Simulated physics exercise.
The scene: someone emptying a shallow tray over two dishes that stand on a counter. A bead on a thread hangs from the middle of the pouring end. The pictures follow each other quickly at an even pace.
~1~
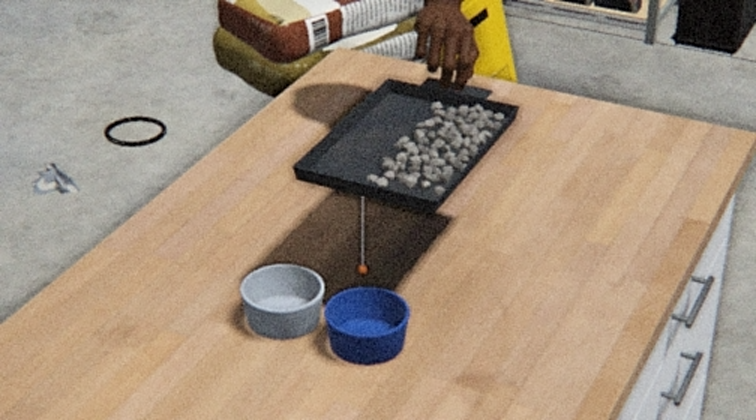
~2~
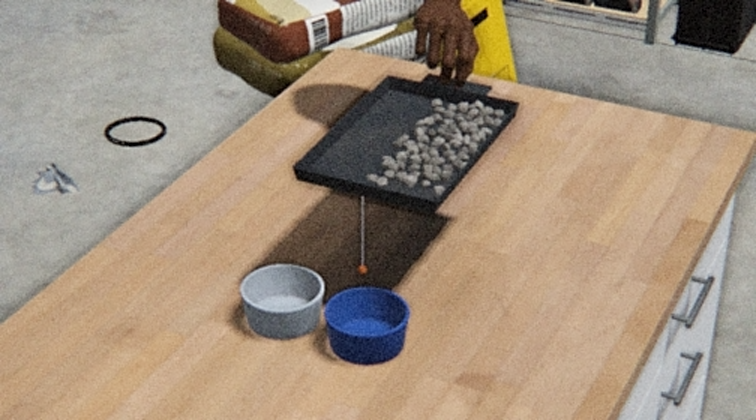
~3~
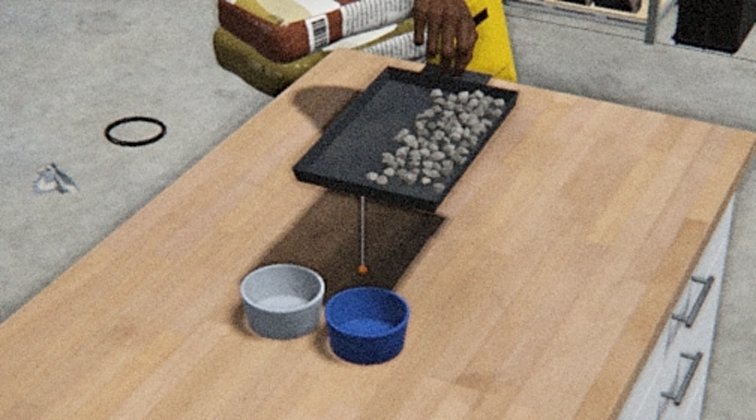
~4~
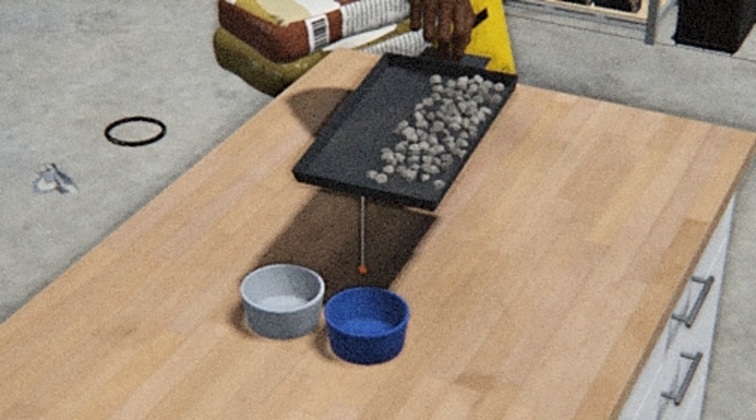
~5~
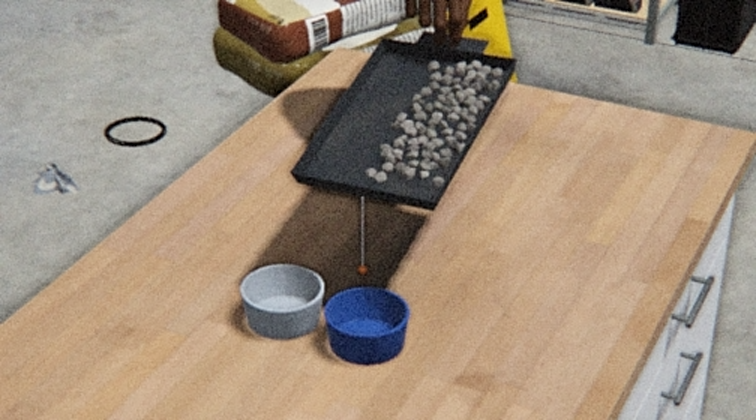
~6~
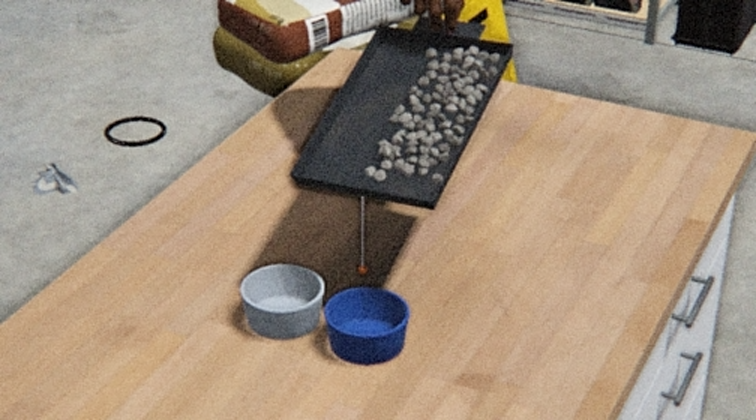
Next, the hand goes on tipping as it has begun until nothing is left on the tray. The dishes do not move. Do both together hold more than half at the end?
They take over half between them.
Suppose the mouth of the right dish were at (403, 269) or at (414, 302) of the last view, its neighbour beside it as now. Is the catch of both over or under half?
At the first place the smaller part, at the second under half.
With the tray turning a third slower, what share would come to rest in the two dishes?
Some 80 per cent.
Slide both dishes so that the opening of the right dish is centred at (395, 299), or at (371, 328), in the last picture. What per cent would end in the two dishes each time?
Near 40 % and 50 %.
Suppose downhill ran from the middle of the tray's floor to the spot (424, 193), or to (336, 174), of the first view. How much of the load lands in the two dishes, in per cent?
Near 10 % and 60 %.
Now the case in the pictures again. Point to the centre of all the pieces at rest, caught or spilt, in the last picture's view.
At about (336, 332).
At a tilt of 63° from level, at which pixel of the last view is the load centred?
Around (362, 180).
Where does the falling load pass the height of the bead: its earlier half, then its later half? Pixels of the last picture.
The first part at (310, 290); the rest at (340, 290).
Soon, tray tipped steeply; nearly all on the tray; a small part in the air.
A while on, tray tipped past a quarter turn; about a third on the tray; a small part in the right dish; about a quarter in the left dish; about a quarter outside both; a small part in the air.
Towards the end, tray tipped past a quarter turn; about a third in the right dish; about a third in the left dish; about a quarter outside both.
Finally, tray tipped past a quarter turn; about a third in the right dish; about a third in the left dish; about a quarter outside both.
